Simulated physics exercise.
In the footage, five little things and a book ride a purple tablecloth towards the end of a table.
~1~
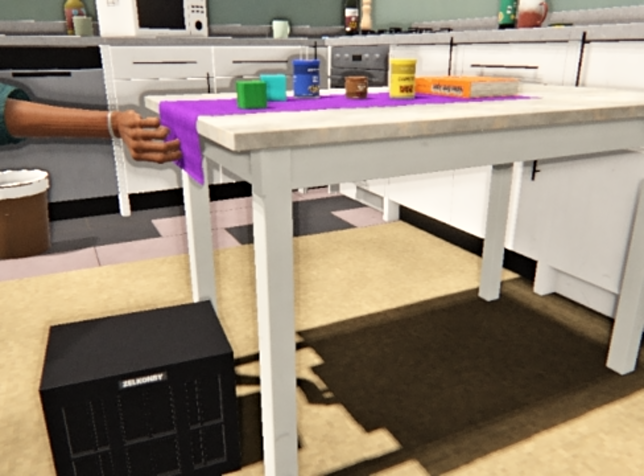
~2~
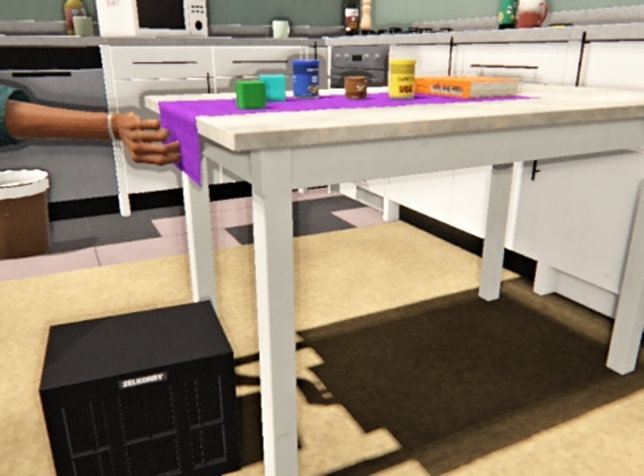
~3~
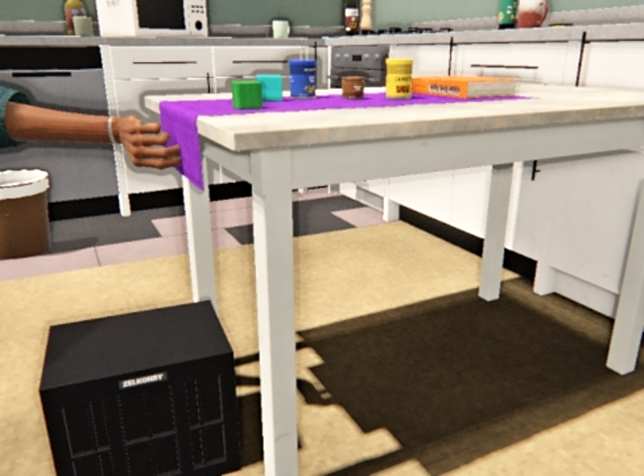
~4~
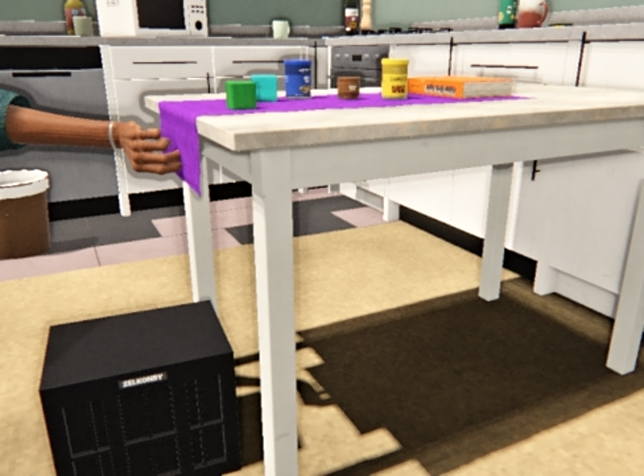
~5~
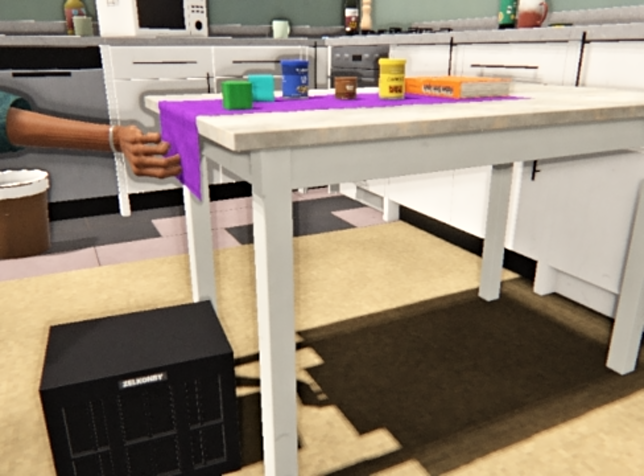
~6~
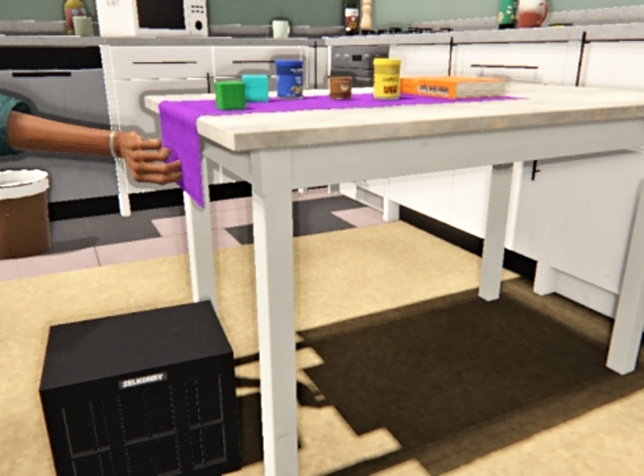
In a kitchen, a hand at left slowly pulls a purple cloth over the table edge, shifting the small items on it slightly left.
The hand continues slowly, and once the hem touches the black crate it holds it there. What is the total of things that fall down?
The tally of things that come off will be three.
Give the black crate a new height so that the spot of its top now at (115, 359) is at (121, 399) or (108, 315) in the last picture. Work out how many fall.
If so, 4 and 2.
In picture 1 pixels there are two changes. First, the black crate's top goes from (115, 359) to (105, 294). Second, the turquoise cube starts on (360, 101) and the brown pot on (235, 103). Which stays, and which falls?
In the end the turquoise cube is still on top and the brown pot is no longer on top.
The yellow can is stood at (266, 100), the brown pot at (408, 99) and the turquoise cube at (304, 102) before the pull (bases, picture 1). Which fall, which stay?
First the yellow can: It ends off the top. Next the brown pot: It is still up there. Last the turquoise cube: It ends off the top.
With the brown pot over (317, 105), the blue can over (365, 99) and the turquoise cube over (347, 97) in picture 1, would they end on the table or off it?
Looking at each one, the brown pot drops away, the blue can remains in position and the turquoise cube remains in position.
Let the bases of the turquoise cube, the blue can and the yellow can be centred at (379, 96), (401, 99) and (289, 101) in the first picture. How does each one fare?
As for the turquoise cube, it stays aboard; the blue can stays aboard; the yellow can goes off.
A little later, hem near (185, 252); green cube gone.
Next, hem near (188, 312); green cube and turquoise cube gone.
When it is over, hem on the crate; green cube, turquoise cube and blue can gone. It carries off three.
